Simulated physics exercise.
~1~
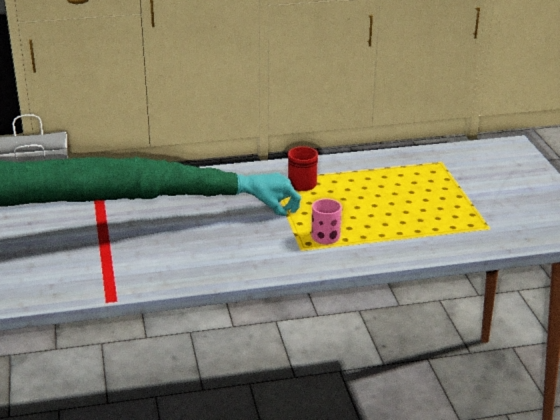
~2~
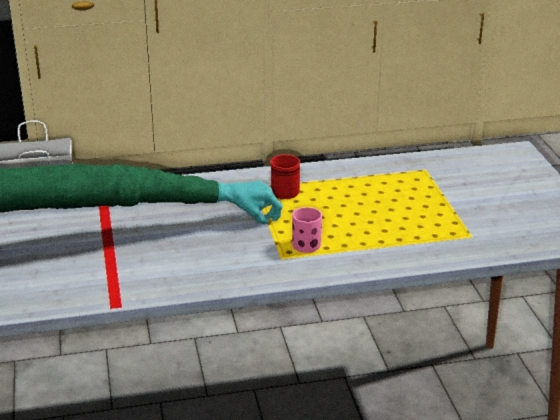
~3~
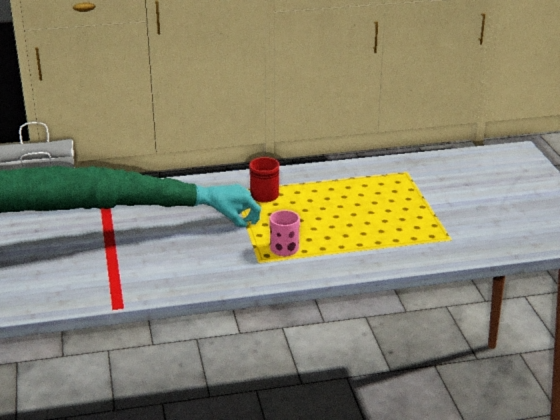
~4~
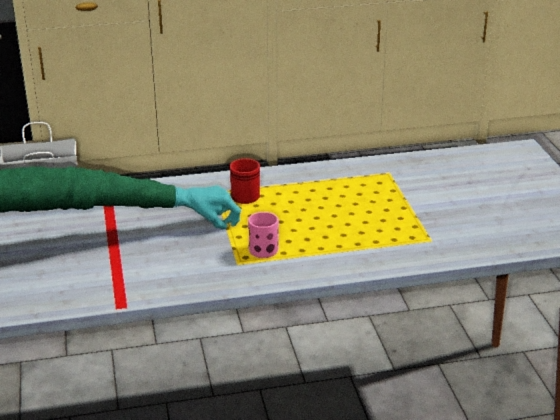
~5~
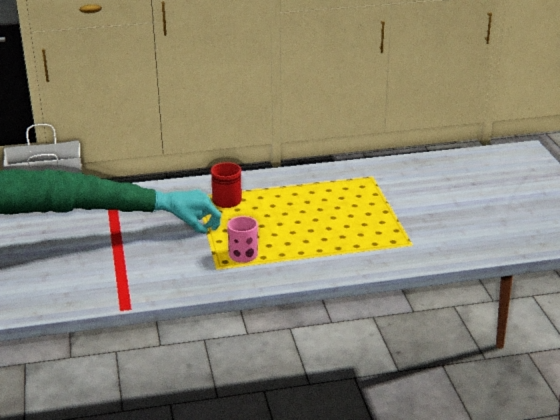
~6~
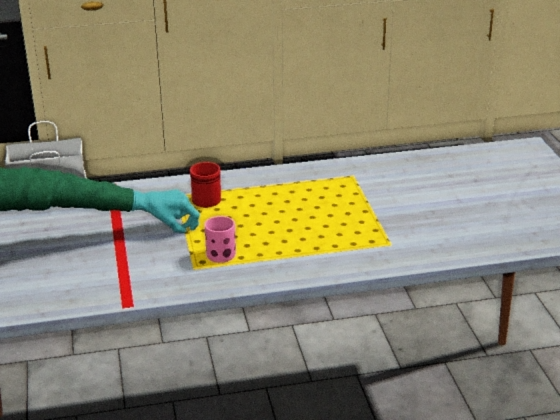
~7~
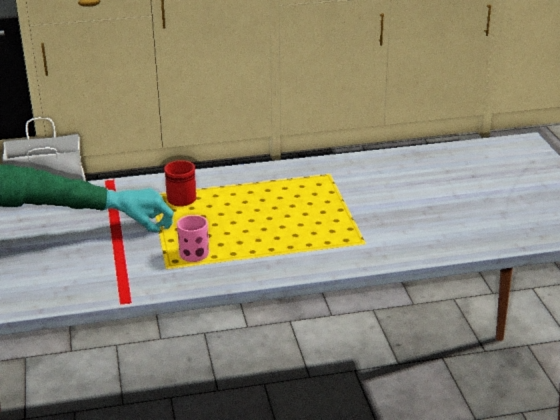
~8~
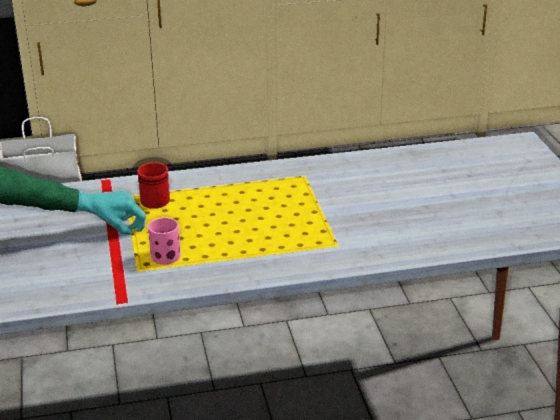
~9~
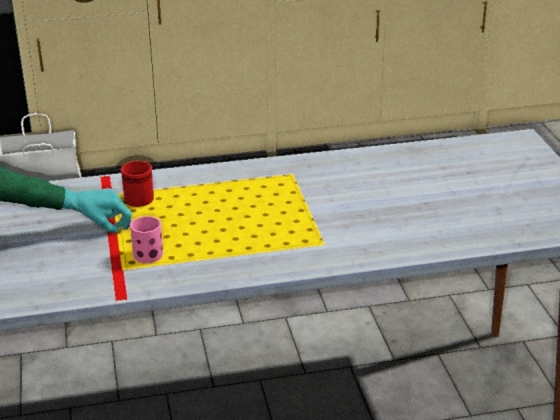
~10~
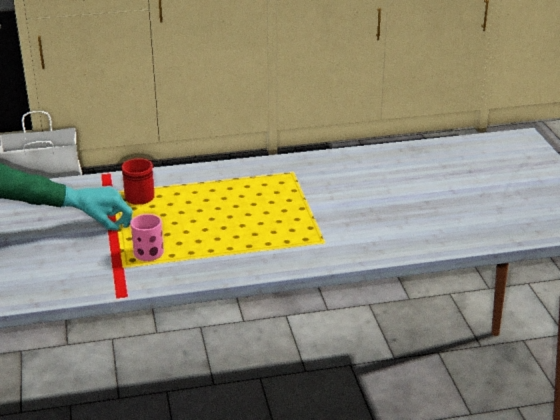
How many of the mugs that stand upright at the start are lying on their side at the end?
None of them are, as the pink mug and the red mug are both still upright on the mat.
